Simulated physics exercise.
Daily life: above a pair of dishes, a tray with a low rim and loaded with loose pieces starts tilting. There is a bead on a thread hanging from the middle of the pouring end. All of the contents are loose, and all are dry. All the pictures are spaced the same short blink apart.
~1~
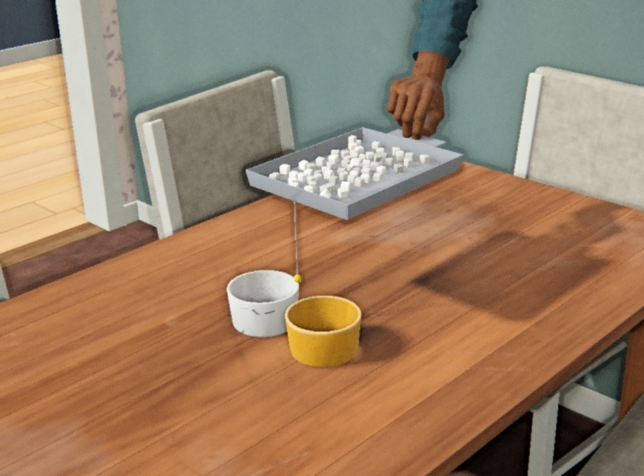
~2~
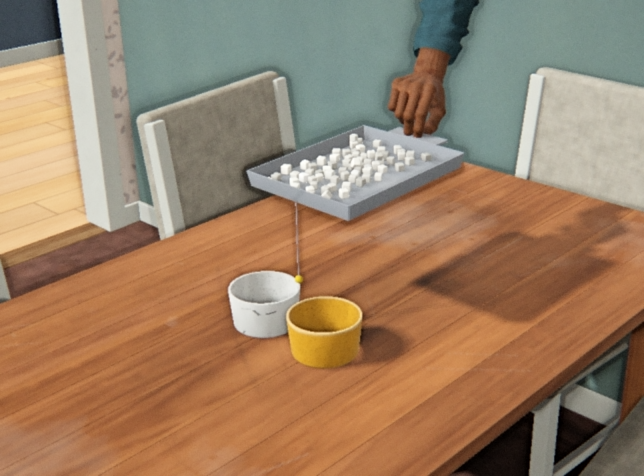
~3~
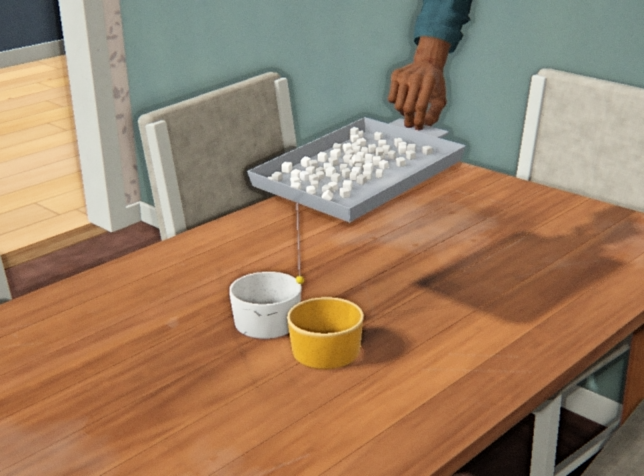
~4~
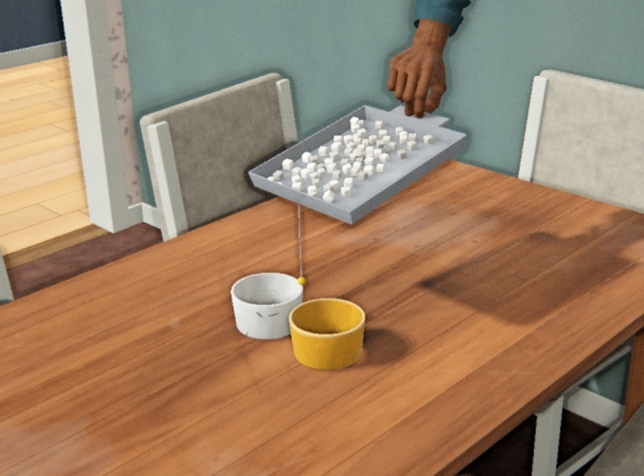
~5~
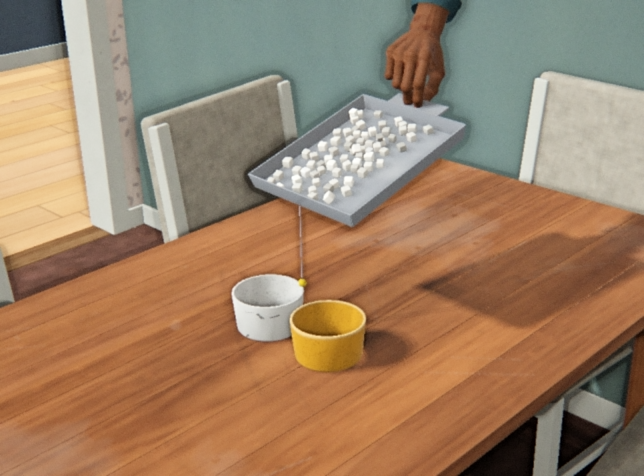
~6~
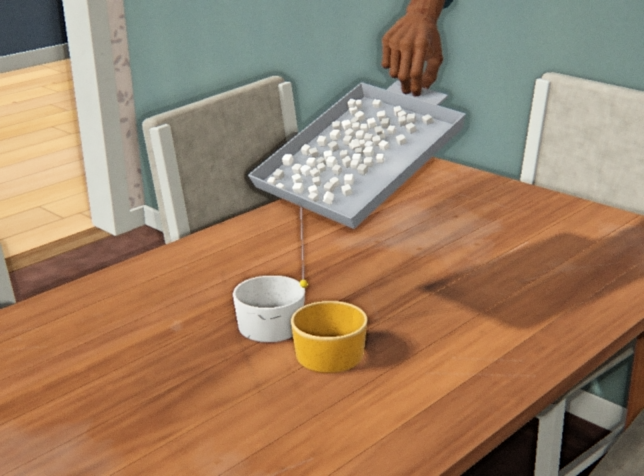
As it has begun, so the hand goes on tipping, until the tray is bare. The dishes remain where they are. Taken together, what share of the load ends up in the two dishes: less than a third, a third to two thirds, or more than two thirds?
Together they hold a third to two thirds.
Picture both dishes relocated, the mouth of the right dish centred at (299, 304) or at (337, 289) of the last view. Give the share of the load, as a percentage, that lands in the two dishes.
First placement: Some 20 %; second placement: Some 0 %.
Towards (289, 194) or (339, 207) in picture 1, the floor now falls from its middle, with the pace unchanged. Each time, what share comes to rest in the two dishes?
The first try gives close to 40 percent; the next gives 60 percent.
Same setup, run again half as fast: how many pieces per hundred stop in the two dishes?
Around 40 percent.
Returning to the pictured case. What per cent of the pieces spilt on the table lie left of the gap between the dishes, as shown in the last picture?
About 90 %.
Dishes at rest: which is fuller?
Observation: The right-placed dish is the fuller of the two.
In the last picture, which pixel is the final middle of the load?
Roughly at (298, 358).
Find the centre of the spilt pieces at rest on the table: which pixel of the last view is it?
Their resting centre is at about (231, 365).
Soon, tray tipped steeply; all on the tray.
A while on, tray tipped past a quarter turn; most on the tray; a small part in the right dish; a stray few outside both; a small part in the air.
Towards the end, tray tipped past a quarter turn; about a third in the right dish; a small part in the left dish; about half outside both.
Finally, tray tipped past a quarter turn; about a third in the right dish; a small part in the left dish; about half outside both.
